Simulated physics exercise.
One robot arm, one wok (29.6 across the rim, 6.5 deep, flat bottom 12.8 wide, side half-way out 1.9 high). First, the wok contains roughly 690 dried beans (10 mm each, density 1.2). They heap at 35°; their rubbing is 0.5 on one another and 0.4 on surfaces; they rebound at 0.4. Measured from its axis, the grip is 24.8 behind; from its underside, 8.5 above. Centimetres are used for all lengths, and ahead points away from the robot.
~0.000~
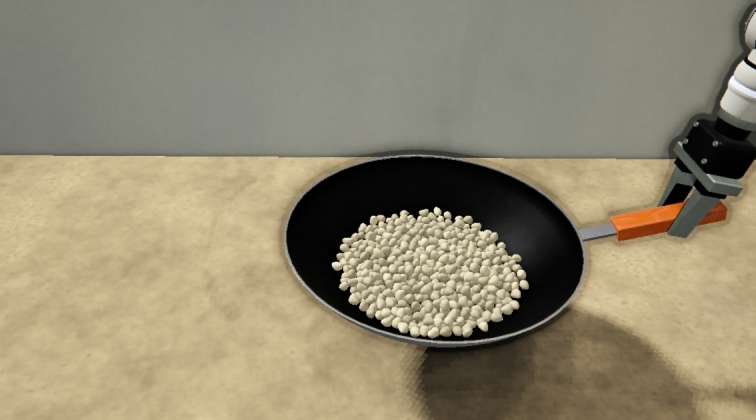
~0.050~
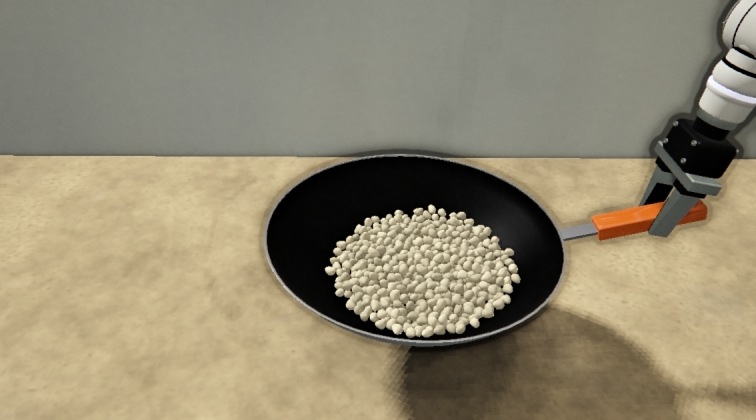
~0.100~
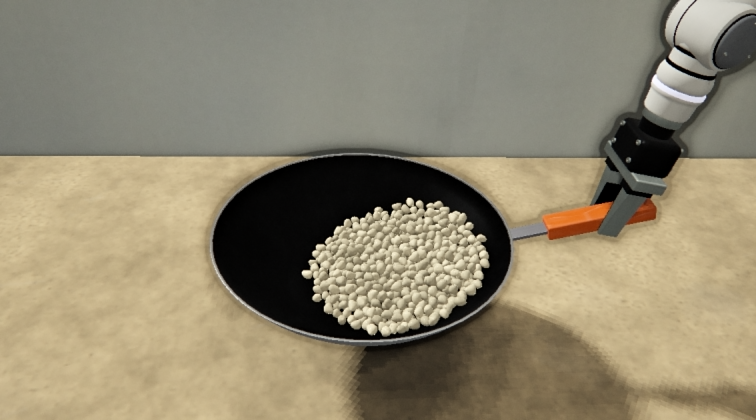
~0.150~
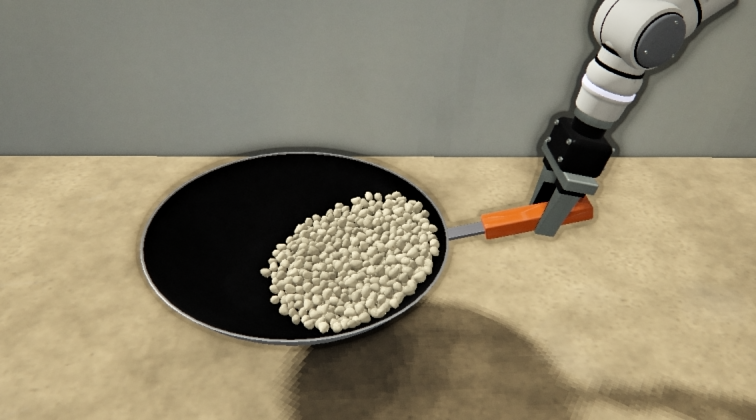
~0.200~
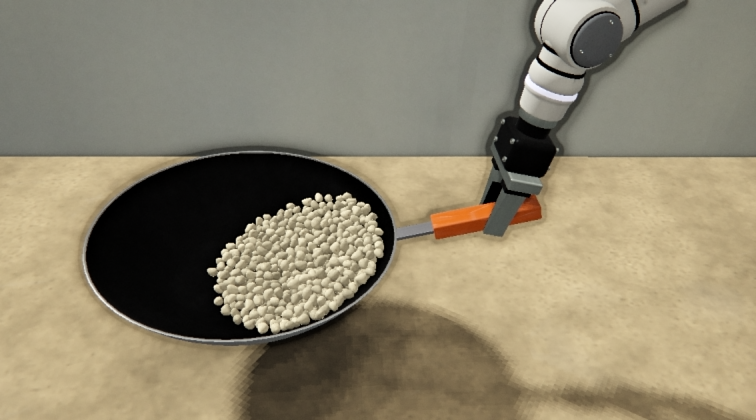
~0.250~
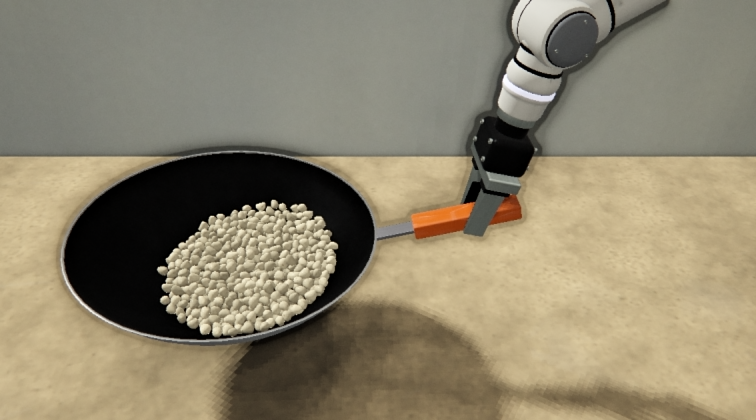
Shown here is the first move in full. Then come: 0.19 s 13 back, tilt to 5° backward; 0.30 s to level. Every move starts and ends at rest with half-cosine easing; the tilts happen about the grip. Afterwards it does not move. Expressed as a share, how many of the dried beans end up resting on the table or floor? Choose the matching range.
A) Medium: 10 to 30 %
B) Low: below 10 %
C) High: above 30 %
Answer: B.
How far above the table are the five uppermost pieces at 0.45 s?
Roughly 24 cm above the table.
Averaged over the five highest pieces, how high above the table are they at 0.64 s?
Close to 14 cm.
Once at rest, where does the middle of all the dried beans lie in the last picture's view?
Close to the pixel (358, 268).
By 0.45 s, tilted 5° backward, highest piece 24 above the table; 665 in the wok, 22 in flight or on a rim.
By 0.64 s, tilted 1° backward, highest piece 16 above the table; 686 in the wok, 1 in flight or on a rim.
By 0.94 s, level, highest piece 12 above the table; 686 in the wok, 1 on the table or floor.
By 1.99 s, level, highest piece 12 above the table; 686 in the wok, 1 on the table or floor.
Final count, 686 in the wok, 1 on the table or floor. That is 0 % on the table or floor.
